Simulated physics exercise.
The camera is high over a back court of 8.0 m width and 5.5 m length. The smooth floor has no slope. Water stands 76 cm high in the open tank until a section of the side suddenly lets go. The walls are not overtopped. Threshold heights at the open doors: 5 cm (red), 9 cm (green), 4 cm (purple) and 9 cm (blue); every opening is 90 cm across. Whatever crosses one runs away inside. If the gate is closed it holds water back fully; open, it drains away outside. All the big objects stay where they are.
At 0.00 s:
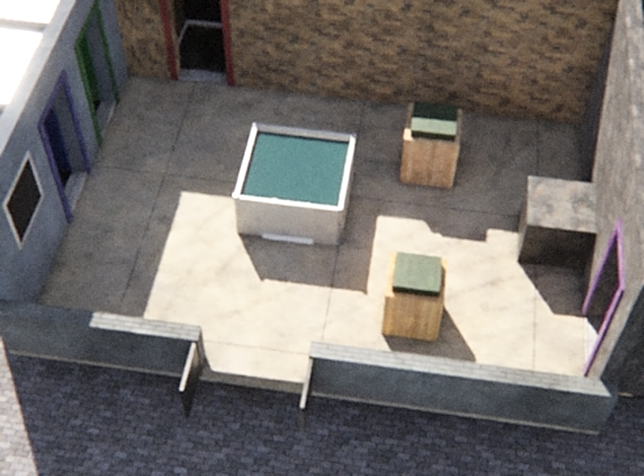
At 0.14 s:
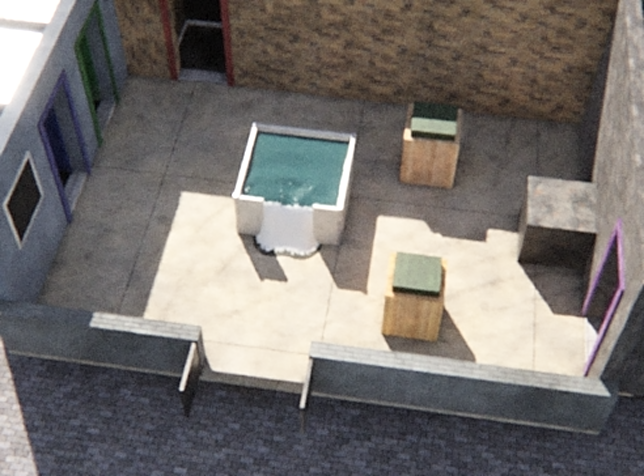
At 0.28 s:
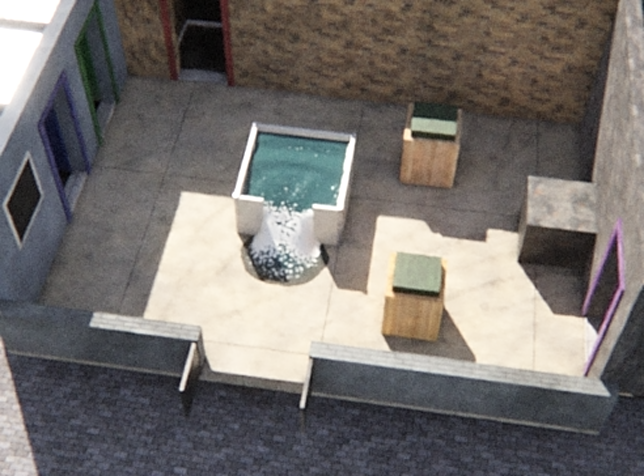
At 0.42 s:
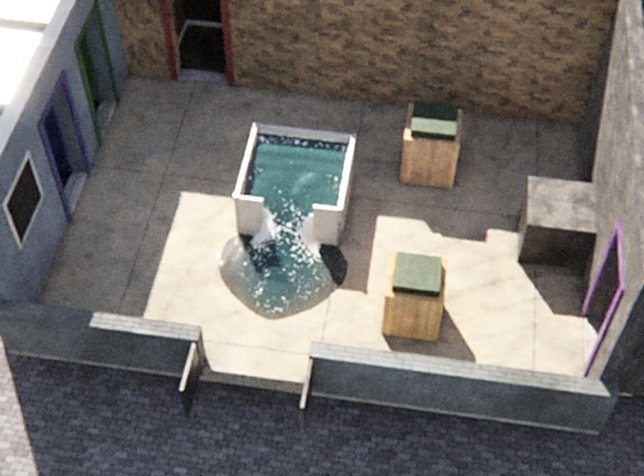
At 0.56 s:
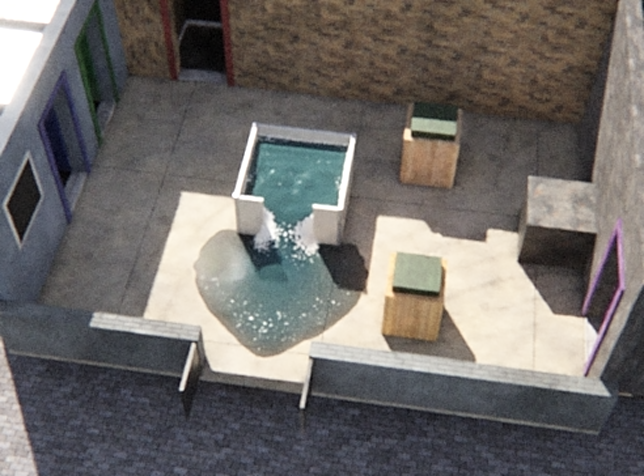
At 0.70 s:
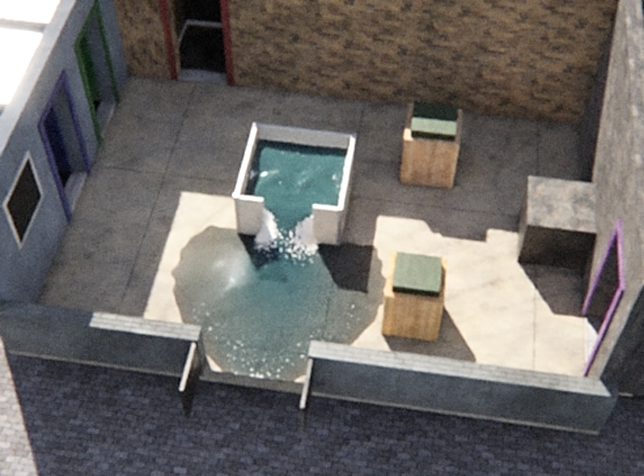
Teal water sits still in a square white open tank, then pours through a gap low in its front side onto the pale paved floor of a walled court, seen from high above by an unmoving camera. Two wooden boxes with green tops and a grey block stand to the right, with blue and green doorframes at left. Foaming at the gap, the water fans out into a widening, rounded sheet reaching the opening in the low front wall.
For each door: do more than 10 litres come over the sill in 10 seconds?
Door by door: At the red door it does not reach the limit; at the green door it stays under the limit; at the purple door it goes over the limit; at the blue door it keeps below the limit.
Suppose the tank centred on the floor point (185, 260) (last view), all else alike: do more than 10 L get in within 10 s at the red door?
Then: Red over.
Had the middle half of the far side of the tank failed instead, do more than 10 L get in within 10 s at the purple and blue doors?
Against that limit: Purple not over, blue not over.
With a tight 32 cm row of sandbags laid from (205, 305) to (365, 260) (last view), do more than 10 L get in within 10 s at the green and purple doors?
Against that limit: Green not over, purple not over.
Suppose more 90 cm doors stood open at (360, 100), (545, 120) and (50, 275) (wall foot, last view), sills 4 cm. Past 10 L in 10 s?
In that order: Not over, not over, over.
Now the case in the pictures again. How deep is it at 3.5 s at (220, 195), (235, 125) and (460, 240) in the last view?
In that order: 0, 0 and 0 cm.
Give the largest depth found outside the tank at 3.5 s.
Roughly 18 cm.
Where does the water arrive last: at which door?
The red one.
After 1.4 s water covers 20 % of the floor and is deepest (35 cm) near (287, 241); red door not reached, green door not reached, purple door not reached, blue door not reached.
After 2.2 s water covers 25 % of the floor and is deepest (26 cm) near (27, 329); red door not reached, green door not reached, purple door not reached, blue door not reached.
After 3.5 s water covers 35 % of the floor and is deepest (18 cm) near (287, 241); red door not reached, green door not reached, purple door 9 cm at the sill, 10 L in, blue door 3 cm at the sill, 0 L in.
After 6.0 s water covers 50 % of the floor and is deepest (10 cm) near (583, 278); red door not reached, green door 2 cm at the sill, 0 L in, purple door 6 cm at the sill, 31 L in, blue door 3 cm at the sill, 0 L in.
After 10.0 s water covers 70 % of the floor and is deepest (6 cm) near (287, 241); red door 3 cm at the sill, 0 L in, green door 2 cm at the sill, 0 L in, purple door 5 cm at the sill, 36 L in, blue door 2 cm at the sill, 0 L in.
